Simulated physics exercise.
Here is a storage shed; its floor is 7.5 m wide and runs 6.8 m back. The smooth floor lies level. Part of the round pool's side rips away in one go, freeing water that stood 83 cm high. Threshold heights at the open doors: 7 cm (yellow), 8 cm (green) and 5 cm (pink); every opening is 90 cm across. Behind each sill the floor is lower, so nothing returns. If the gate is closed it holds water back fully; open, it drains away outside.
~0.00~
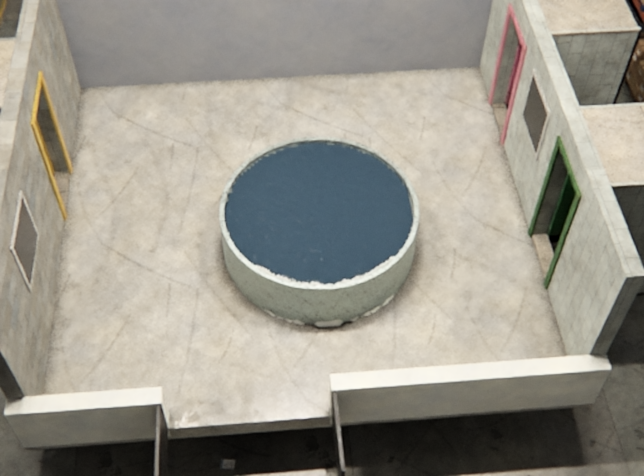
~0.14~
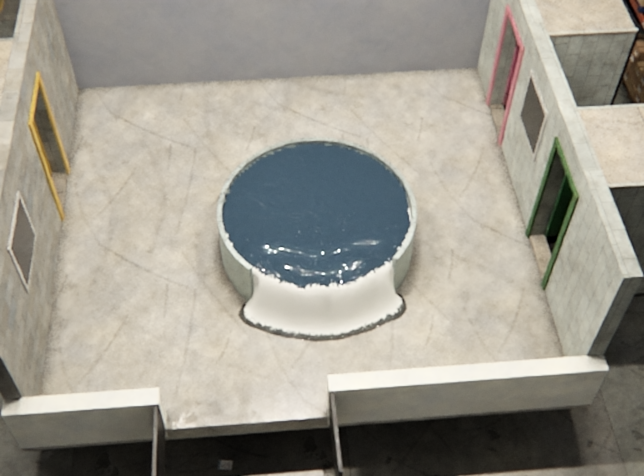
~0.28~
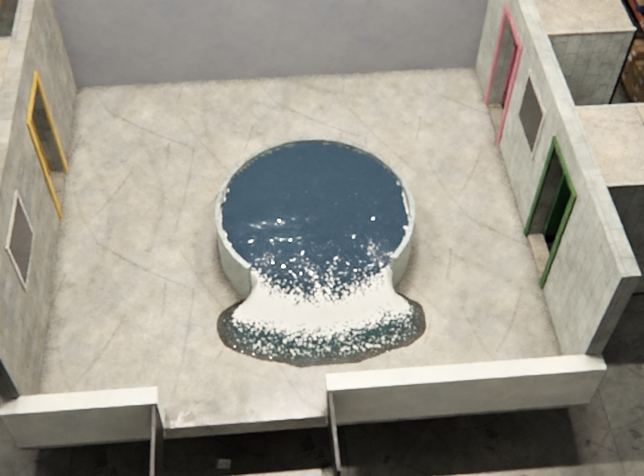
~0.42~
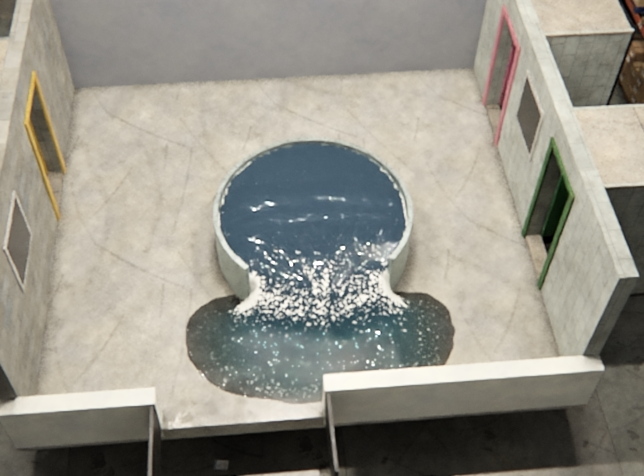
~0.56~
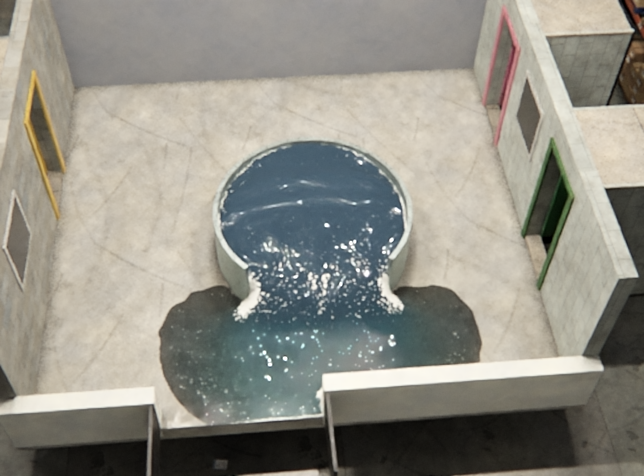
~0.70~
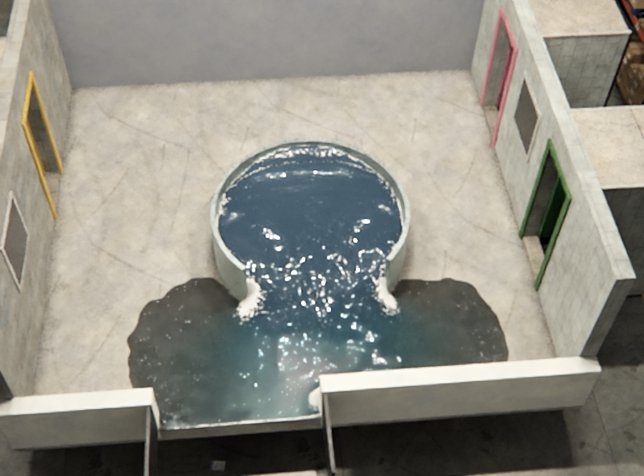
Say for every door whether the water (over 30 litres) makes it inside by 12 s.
Within that time: At the yellow door it does not reach the limit; at the green door it goes over the limit; at the pink door it exceeds the limit.
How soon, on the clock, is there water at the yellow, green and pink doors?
Arrival: Yellow 4.0 s, green 1.8 s, pink 3.0 s.
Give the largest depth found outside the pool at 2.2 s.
About 52 cm.
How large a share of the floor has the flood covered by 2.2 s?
About 25 per cent.
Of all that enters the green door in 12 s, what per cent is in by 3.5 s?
About 40 per cent.
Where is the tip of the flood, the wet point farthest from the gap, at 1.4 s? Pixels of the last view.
Around (30, 423).
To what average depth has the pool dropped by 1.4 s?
Some 50 cm.
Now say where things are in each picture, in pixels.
The round pool at (319, 211) is whole and still, 83 cm deep, in the first picture.
The front is at (246, 309), 1.2 m from the gap at (325, 308); 0.5 m2 of floor is under water; 83 cm left at the back of the round pool, in the second picture.
The front is at (224, 320), 1.5 m from the gap at (323, 310); 1.9 m2 of floor is under water; 83 cm left at the back of the round pool, in the third picture.
Water pours out at (321, 314) and has run 1.9 m, to (194, 347); deepest outside 44 cm, 83 cm at the round pool's back, in the fourth picture.
Water pours out at (321, 314) and has run 2.3 m, to (464, 390); deepest outside 41 cm, 82 cm at the round pool's back, in the fifth picture.
Water pours out at (318, 315) and has run 2.8 m, to (499, 388); deepest outside 67 cm, 75 cm at the round pool's back, in the sixth picture.
After 1.4 s water covers 20 % of the floor and is deepest (60 cm) near (347, 399); yellow door not reached, green door not reached, pink door not reached.
After 2.2 s water covers 25 % of the floor and is deepest (52 cm) near (549, 384); yellow door not reached, green door 11 cm at the sill, 0 L in, pink door not reached.
After 3.5 s water covers 50 % of the floor and is deepest (35 cm) near (549, 384); yellow door not reached, green door 15 cm at the sill, 22 L in, pink door 4 cm at the sill, 0 L in.
After 7.0 s water covers 95 % of the floor and is deepest (16 cm) near (419, 101); yellow door 2 cm at the sill, 0 L in, green door 9 cm at the sill, 56 L in, pink door 4 cm at the sill, 0 L in.
After 12.0 s water covers 100 % of the floor and is deepest (10 cm) near (64, 155); yellow door 9 cm at the sill, 4 L in, green door 5 cm at the sill, 57 L in, pink door 8 cm at the sill, 52 L in.
